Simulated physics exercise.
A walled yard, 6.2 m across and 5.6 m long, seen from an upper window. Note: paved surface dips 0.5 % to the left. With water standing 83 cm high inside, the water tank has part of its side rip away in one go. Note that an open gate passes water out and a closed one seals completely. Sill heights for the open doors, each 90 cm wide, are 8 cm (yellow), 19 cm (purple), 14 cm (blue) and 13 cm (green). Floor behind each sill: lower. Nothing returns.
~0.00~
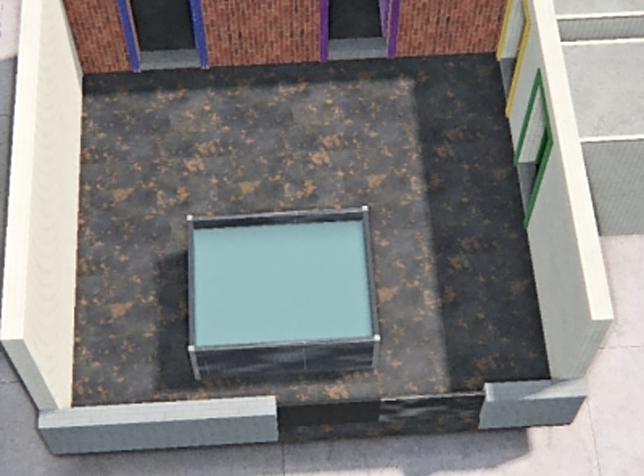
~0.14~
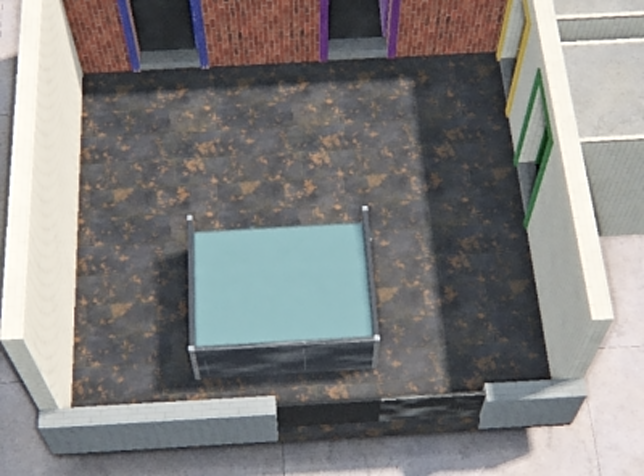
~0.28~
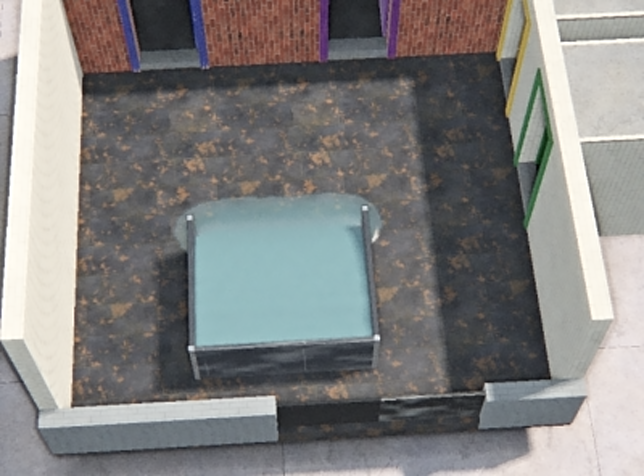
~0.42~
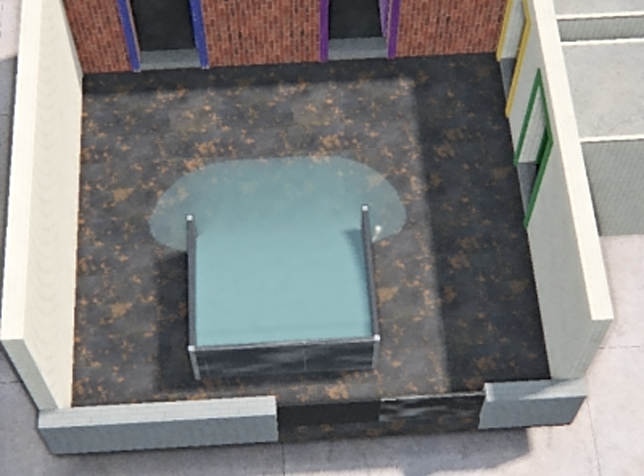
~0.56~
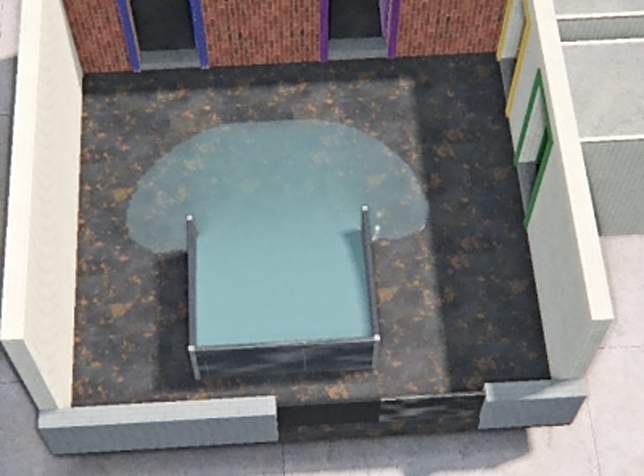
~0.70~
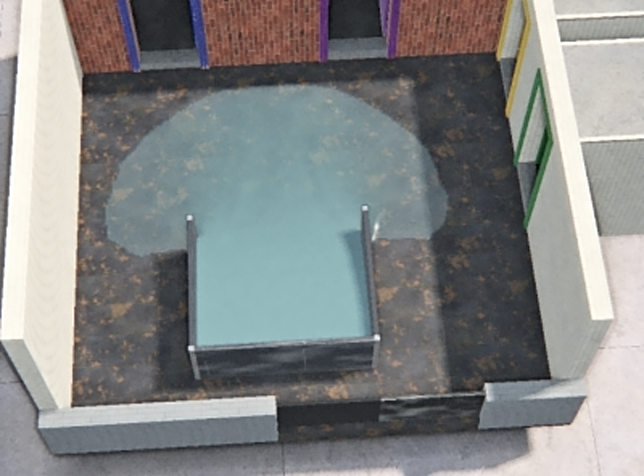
Water stands still and level in a dark-sided rectangular tank on the mottled floor of a walled yard. The tank's far side vanishes, and the water pours out through the gap. It spreads across the paving in a widening rounded sheet, reaching back toward the brick wall with blue and purple doorways.
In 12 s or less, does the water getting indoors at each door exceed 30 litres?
The yellow door overruns the limit; the purple door overruns the limit; the blue door overruns the limit; the green door stops short of the limit.
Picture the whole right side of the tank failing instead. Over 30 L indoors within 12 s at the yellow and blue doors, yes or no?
Yellow door surpasses it, blue door doesn't reach it.
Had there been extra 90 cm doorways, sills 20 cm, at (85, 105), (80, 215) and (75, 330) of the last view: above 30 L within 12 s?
In turn: Over, under, below.
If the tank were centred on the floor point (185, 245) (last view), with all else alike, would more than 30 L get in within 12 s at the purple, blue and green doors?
So the purple door keeps within it, the blue door tops the limit and the green door keeps within it.
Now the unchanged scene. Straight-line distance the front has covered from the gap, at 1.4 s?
I'd put it close to 4.2 m.
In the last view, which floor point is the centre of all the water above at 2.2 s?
Centre: Approx. (273, 160) px.
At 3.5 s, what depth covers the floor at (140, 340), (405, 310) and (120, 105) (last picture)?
Depths: About 0, 0 and 23 centimetres.
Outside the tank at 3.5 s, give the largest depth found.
Max depth: About 29 centimetres.
After 1.4 s water covers 55 % of the floor and is deepest (48 cm) near (253, 74); yellow door not reached, purple door 32 cm at the sill, 15 L in, blue door 24 cm at the sill, 20 L in, green door not reached.
After 2.2 s water covers 55 % of the floor and is deepest (56 cm) near (84, 73); yellow door 23 cm at the sill, 6 L in, purple door 33 cm at the sill, 72 L in, blue door 30 cm at the sill, 96 L in, green door 3 cm at the sill, 0 L in.
After 3.5 s water covers 60 % of the floor and is deepest (29 cm) near (84, 73); yellow door 26 cm at the sill, 174 L in, purple door 19 cm at the sill, 110 L in, blue door 24 cm at the sill, 169 L in, green door 8 cm at the sill, 0 L in.
After 7.0 s water covers 100 % of the floor and is deepest (20 cm) near (335, 373); yellow door 11 cm at the sill, 314 L in, purple door 10 cm at the sill, 112 L in, blue door 9 cm at the sill, 194 L in, green door 8 cm at the sill, 0 L in.
After 12.0 s water covers 100 % of the floor and is deepest (12 cm) near (308, 388); yellow door 3 cm at the sill, 320 L in, purple door 4 cm at the sill, 112 L in, blue door 7 cm at the sill, 194 L in, green door 9 cm at the sill, 0 L in.
